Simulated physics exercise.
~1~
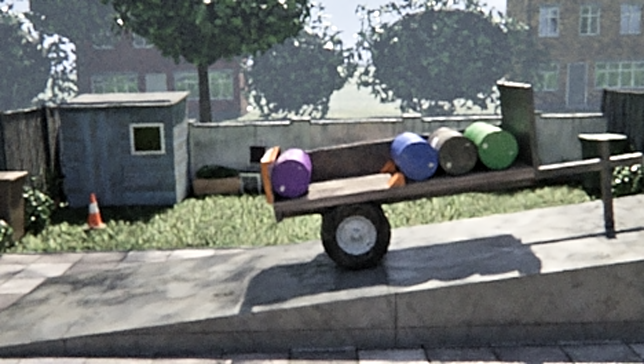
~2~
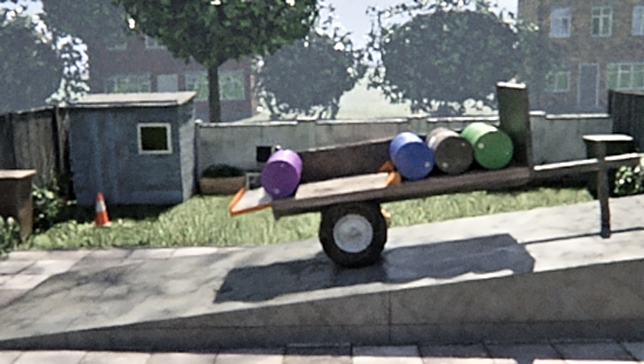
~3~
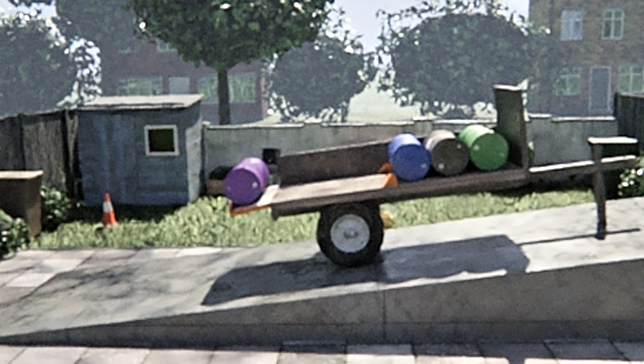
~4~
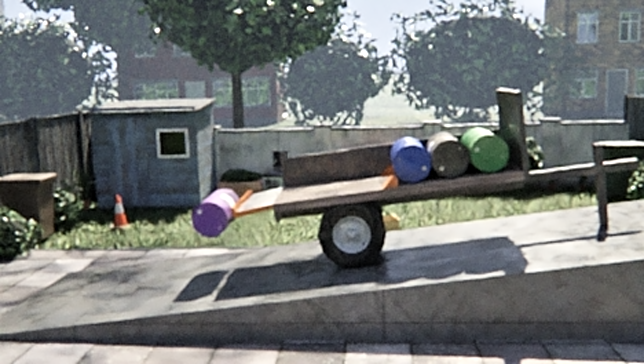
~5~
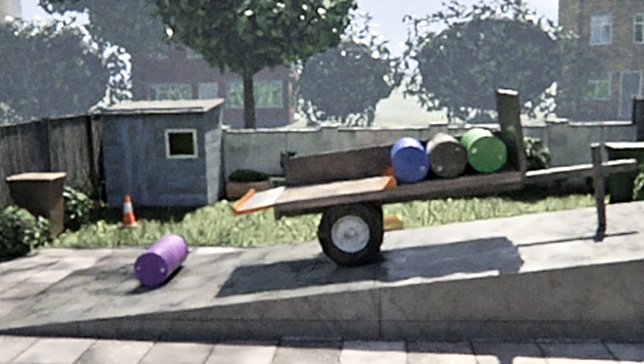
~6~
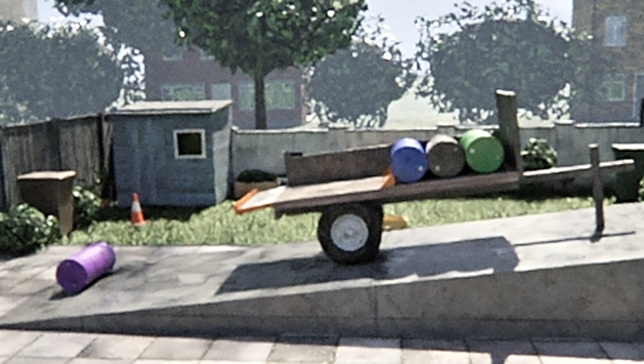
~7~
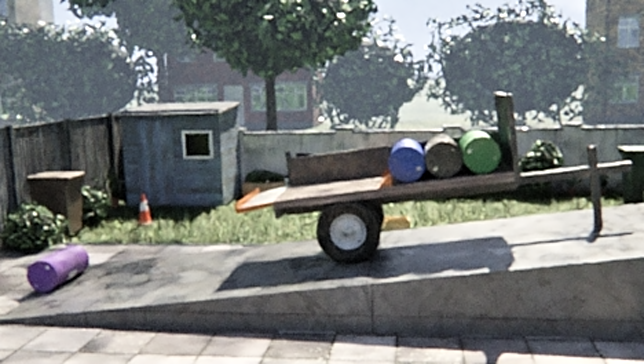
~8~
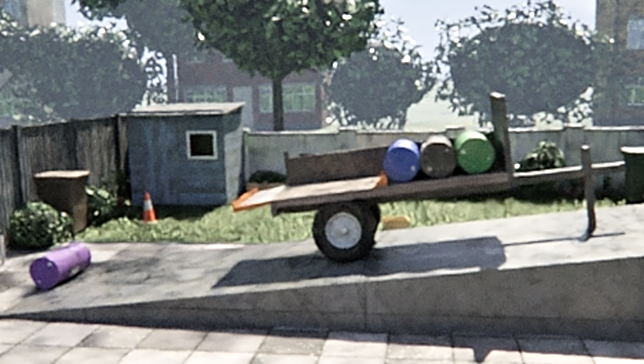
A purple drum rests near the left end of a trailer bed parked on a sloping concrete ramp, while a blue, a brown and a green drum sit together farther right behind an orange chock. The orange-edged tailgate swings down to the left, and the purple drum rolls onto it. It rolls over the gate's outer edge and drops to the pavement below. There it keeps rolling left, down the slope and away from the trailer. It ends lying at the far left, while the other three drums remain on the bed.
